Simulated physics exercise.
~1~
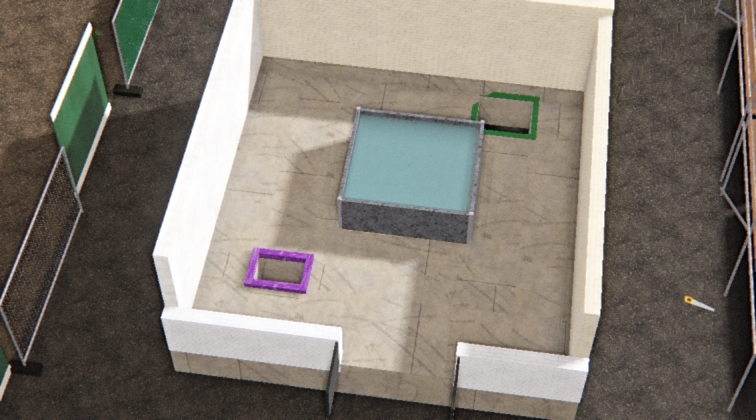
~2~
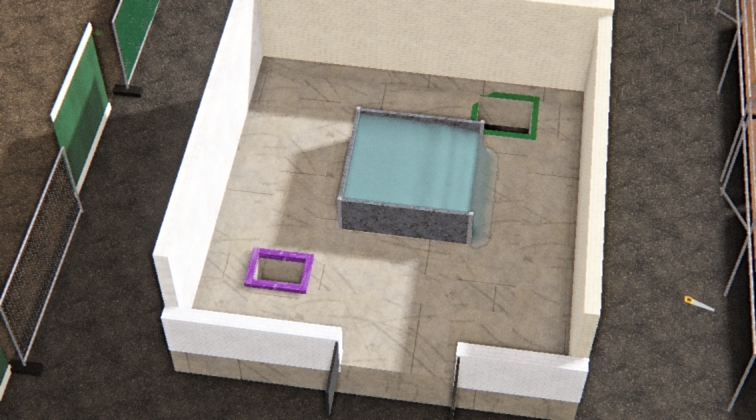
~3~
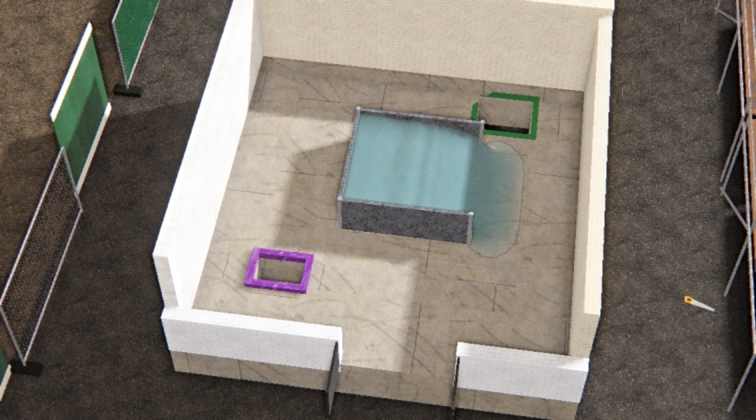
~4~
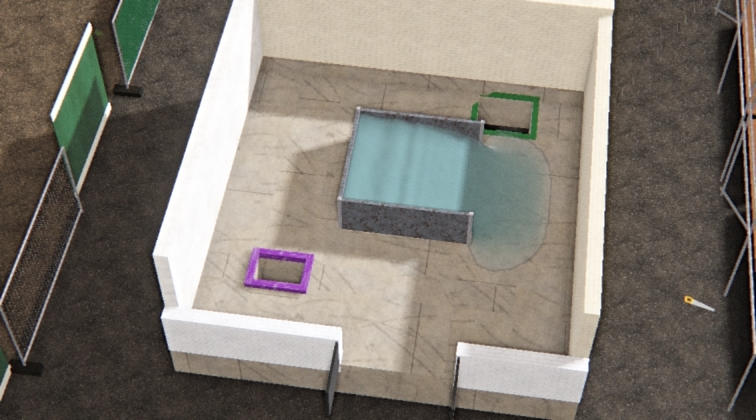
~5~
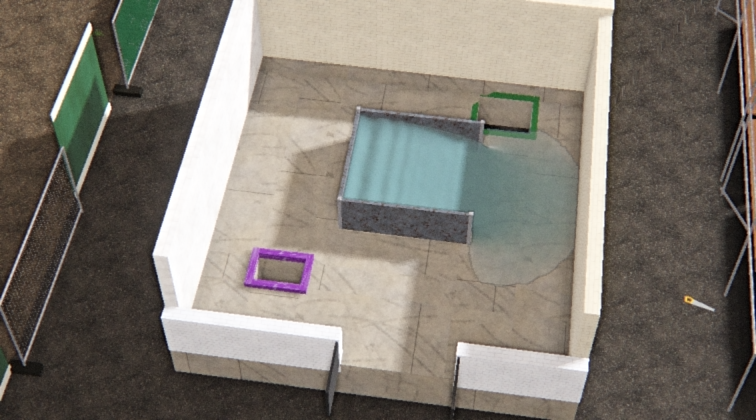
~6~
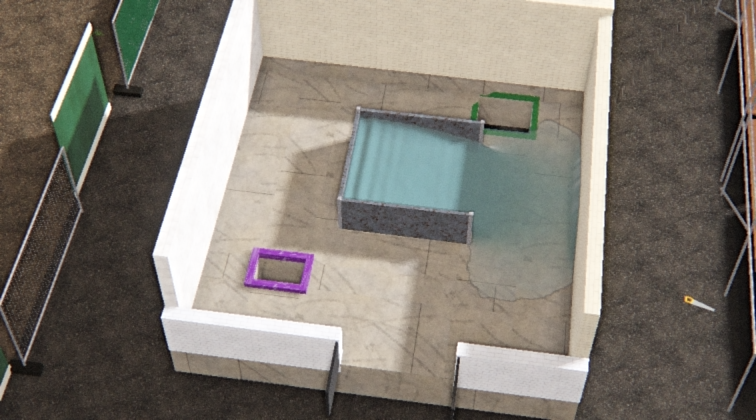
A square tank of blue-green water stood in a walled yard, then its right side opened and water poured out, spreading across the floor to the right wall, near a green-framed opening.
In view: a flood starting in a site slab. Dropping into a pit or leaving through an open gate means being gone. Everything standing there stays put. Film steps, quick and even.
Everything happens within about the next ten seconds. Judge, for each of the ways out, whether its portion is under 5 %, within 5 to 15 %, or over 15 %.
My judgement: The gate's portion is within 5 to 15 %; the purple pit's portion is under 5 %; the green pit's portion is over 15 %.
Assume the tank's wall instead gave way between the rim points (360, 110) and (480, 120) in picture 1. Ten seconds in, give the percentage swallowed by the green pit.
I'd estimate the green pit takes around 45 percent.
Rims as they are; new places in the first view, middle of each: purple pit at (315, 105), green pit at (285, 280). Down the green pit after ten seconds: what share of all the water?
Per cent: Green 20.
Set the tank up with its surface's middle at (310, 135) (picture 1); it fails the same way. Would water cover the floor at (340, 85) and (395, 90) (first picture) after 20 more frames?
Spot by spot: High and dry, after that high and dry.
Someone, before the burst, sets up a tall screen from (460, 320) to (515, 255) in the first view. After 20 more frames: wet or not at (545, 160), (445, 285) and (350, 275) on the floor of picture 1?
Listed order - wet, wet, wet.
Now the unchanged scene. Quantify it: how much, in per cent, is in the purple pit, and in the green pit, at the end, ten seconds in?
In order, near 0 and 32 in a hundred.
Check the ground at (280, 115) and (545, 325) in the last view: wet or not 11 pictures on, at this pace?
First spot spared; second spot swamped.
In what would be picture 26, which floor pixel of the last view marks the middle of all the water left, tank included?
Close to pixel (490, 221).
A moment on, water covers 20 % of the floor; the gate 0 %, the purple pit 0 %, the green pit 1 %.
Next, water covers 30 % of the floor; the gate 0 %, the purple pit 0 %, the green pit 1 %.
Then, water covers 55 % of the floor; the gate 1 %, the purple pit 0 %, the green pit 12 %.
Later, water covers 85 % of the floor; the gate 6 %, the purple pit 0 %, the green pit 26 %.
In the end, water covers 90 % of the floor; the gate 10 %, the purple pit 0 %, the green pit 32 %.
